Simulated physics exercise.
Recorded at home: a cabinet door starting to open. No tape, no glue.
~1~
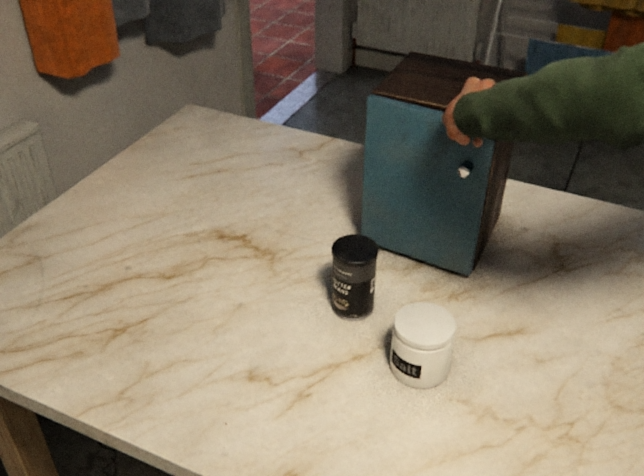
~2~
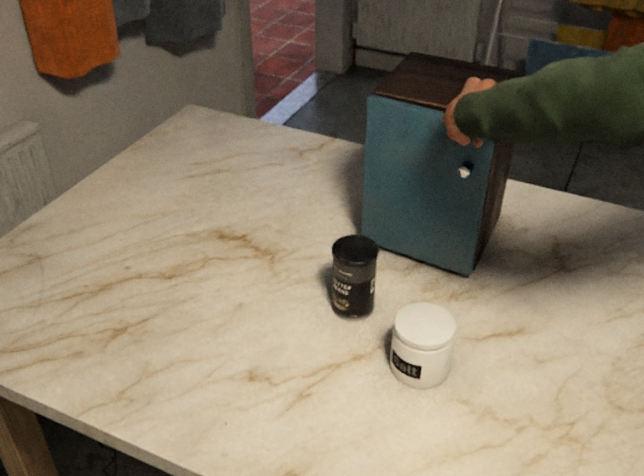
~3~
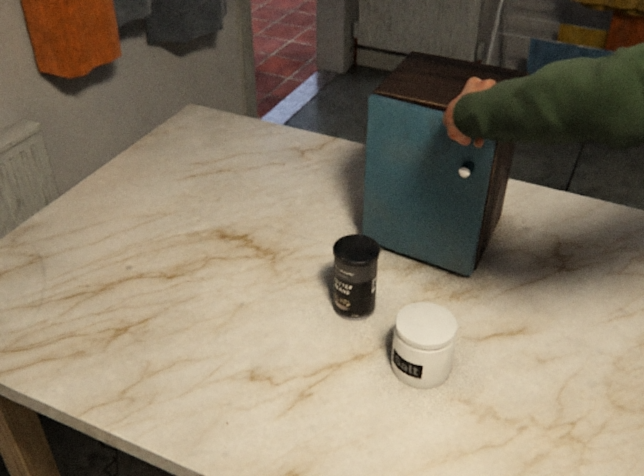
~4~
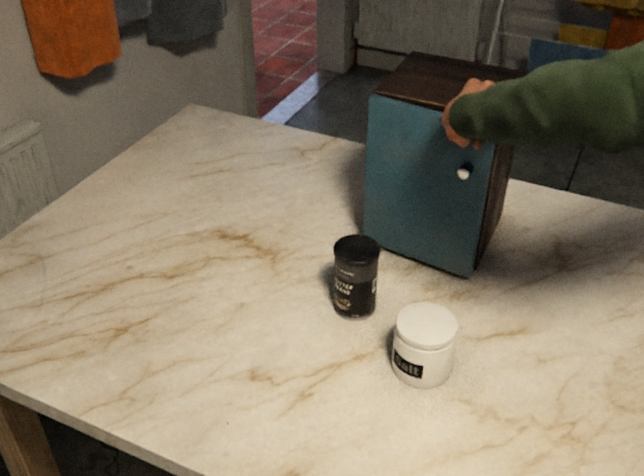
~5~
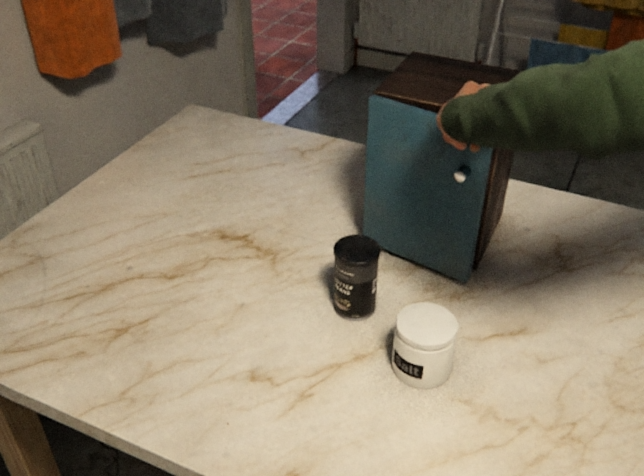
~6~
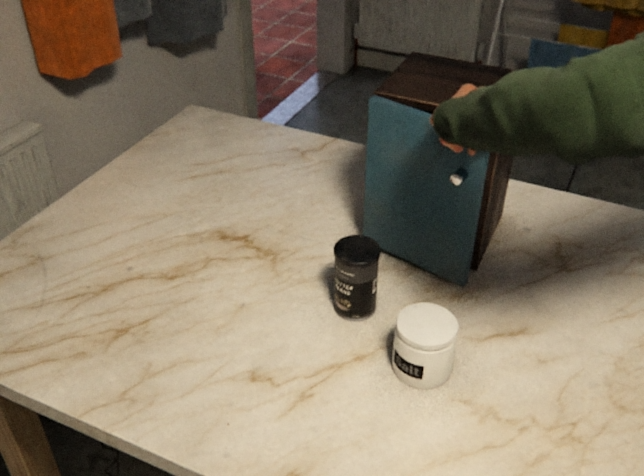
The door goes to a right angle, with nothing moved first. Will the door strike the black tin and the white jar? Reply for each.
For each one: Black tin - struck; white jar - not struck.
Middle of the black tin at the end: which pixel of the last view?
About (298, 272).
Then, 1.54 s past the last view, door 61° open; black tin moving near (351, 279); white jar at rest near (424, 346).
Then, 2.12 s past the last view, door 80° open; black tin travelled about its own width near (317, 277); white jar at rest near (424, 346).
Finally, the black tin gets shoved, near (298, 273); the white jar stays untouched, near (424, 346).
